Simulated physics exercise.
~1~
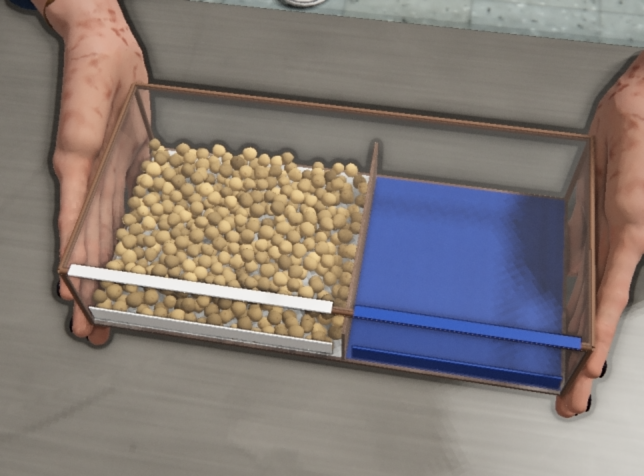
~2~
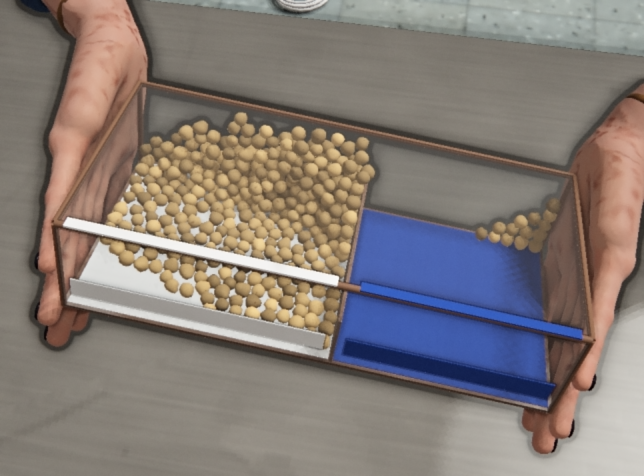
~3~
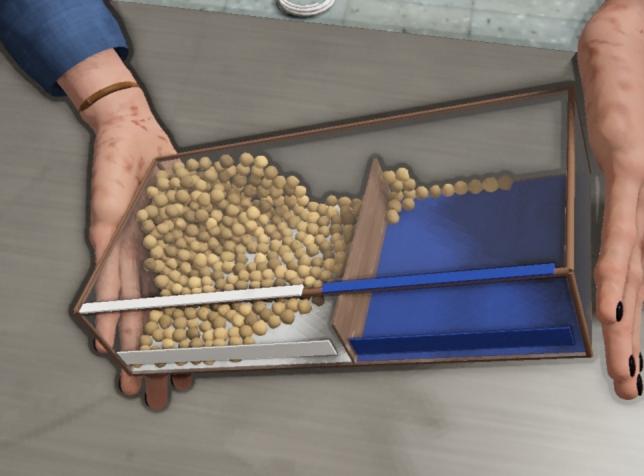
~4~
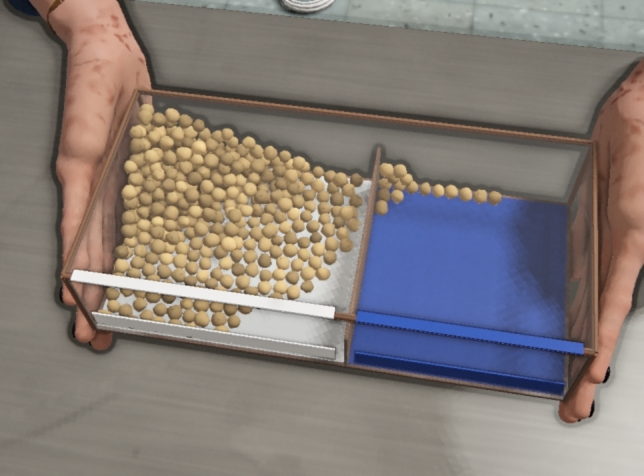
The video shows two hands holding a clear-lidded box of dried chickpeas, all in the white left compartment at first, and tilting it different ways. A few chickpeas pass into the blue right compartment, and the box ends level with most still on the white side.
